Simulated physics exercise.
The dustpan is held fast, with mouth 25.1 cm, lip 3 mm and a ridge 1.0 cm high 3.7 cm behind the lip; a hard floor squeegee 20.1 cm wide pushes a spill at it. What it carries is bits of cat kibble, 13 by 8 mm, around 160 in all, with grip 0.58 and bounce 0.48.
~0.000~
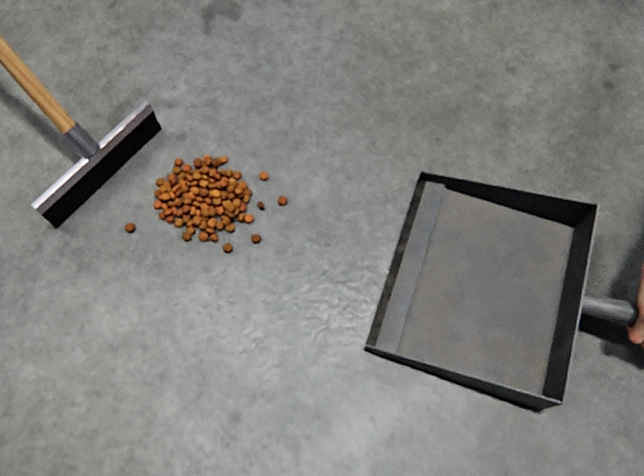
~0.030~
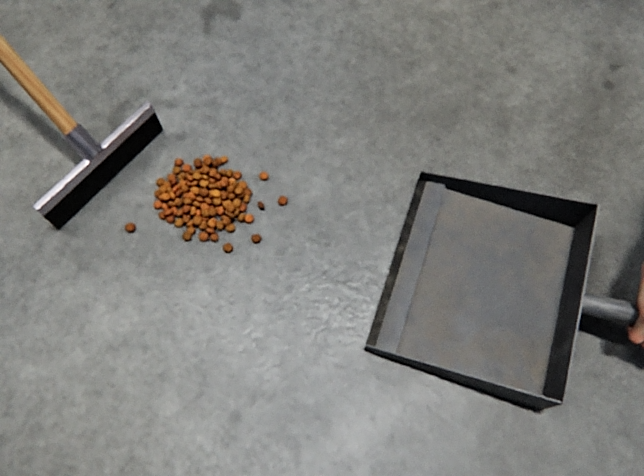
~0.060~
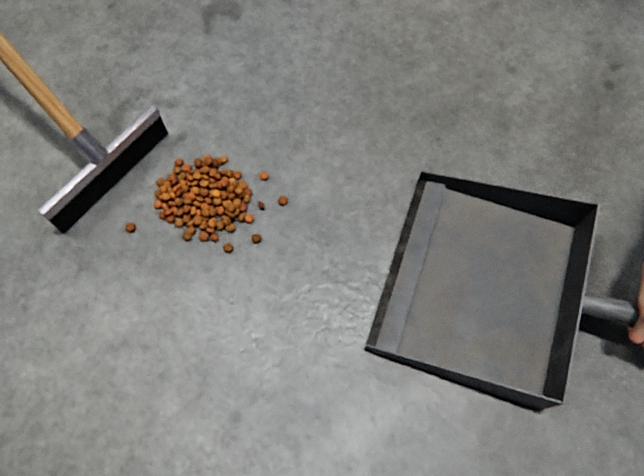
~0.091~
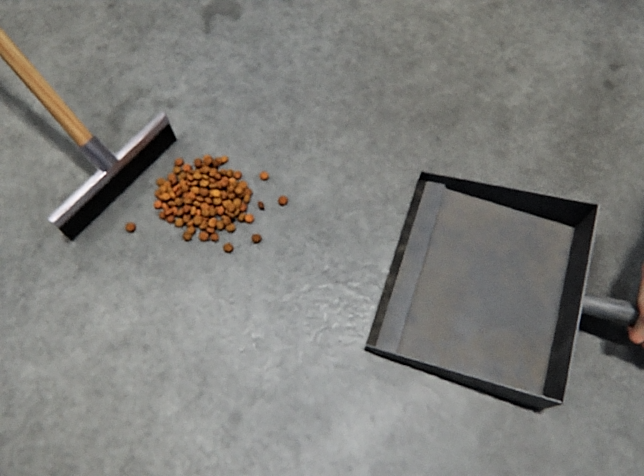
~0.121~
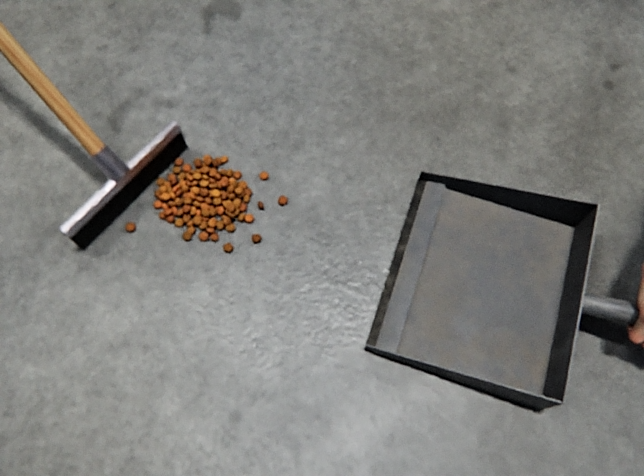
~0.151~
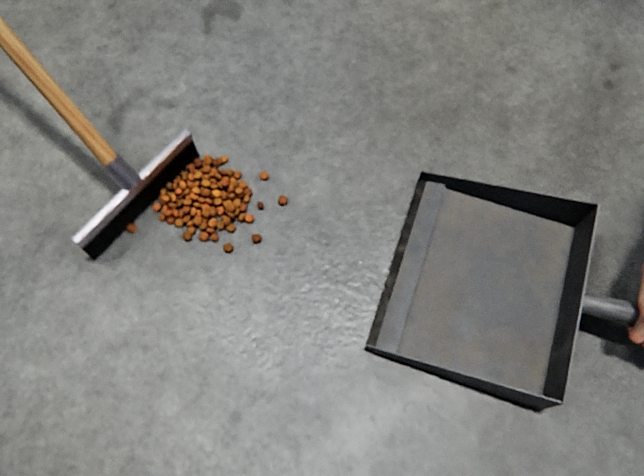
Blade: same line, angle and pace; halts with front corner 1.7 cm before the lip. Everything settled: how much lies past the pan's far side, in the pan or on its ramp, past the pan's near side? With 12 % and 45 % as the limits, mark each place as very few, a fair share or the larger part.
My call: Far side: Very few; pan: A fair share; near side: A fair share.
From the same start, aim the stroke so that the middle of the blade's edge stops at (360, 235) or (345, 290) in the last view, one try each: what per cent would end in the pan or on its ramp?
The two tries give roughly 10 and 30 %.
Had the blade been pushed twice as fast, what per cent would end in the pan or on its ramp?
In that case roughly 35 percent.
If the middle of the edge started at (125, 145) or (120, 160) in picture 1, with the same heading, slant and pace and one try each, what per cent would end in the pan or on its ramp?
Estimates: 15 percent and 20 percent.
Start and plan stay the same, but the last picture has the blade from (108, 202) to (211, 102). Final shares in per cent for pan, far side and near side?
Per cent by place - pan 0, far side 5, near side 0.
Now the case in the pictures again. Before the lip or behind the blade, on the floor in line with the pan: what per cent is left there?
Roughly 50 percent.
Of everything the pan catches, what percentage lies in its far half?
I'd say near 0 per cent.
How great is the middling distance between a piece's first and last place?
Somewhere around 30 centimetres.
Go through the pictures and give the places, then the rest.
Blade from (39, 209) to (148, 108), moved 0.0 cm, 0 of the pieces shifted so far; middle of the pieces at (209, 199); pan at (489, 290), in the first frame.
Blade from (41, 210) to (150, 109), moved 0.3 cm, 0 of the pieces shifted so far; middle of the pieces at (209, 199), in the second frame.
Blade from (47, 215) to (155, 113), moved 1.3 cm, 0 of the pieces shifted so far; middle of the pieces at (209, 199), in the third frame.
Blade from (56, 222) to (165, 120), moved 3.0 cm, 0 of the pieces shifted so far; middle of the pieces at (209, 199), in the fourth frame.
Blade from (68, 232) to (176, 128), moved 5.2 cm, 0 of the pieces shifted so far; middle of the pieces at (209, 199), in the fifth frame.
Blade from (80, 243) to (188, 137), moved 7.4 cm, 37 of the pieces shifted so far; middle of the pieces at (210, 199); pan at (490, 290). Its pace works out near 0.73 m/s, heading 19 degrees towards the viewer's side, in the sixth frame.
Then, at 0.36 s, middle of the blade 20 cm from the lip; 0 % over the lip, far side 0 %, near side 5 %.
Then, at 0.50 s, middle of the blade 10 cm from the lip; 0 % over the lip, far side 0 %, near side 15 %.
After 0.77 s, middle of the blade 5 cm from the lip; 20 % over the lip, far side 0 %, near side 30 %.
In the end, at 1.2 s, far side 0 %, pan 20 %, near side 30 %, in front of the lip or behind the blade 50 %.
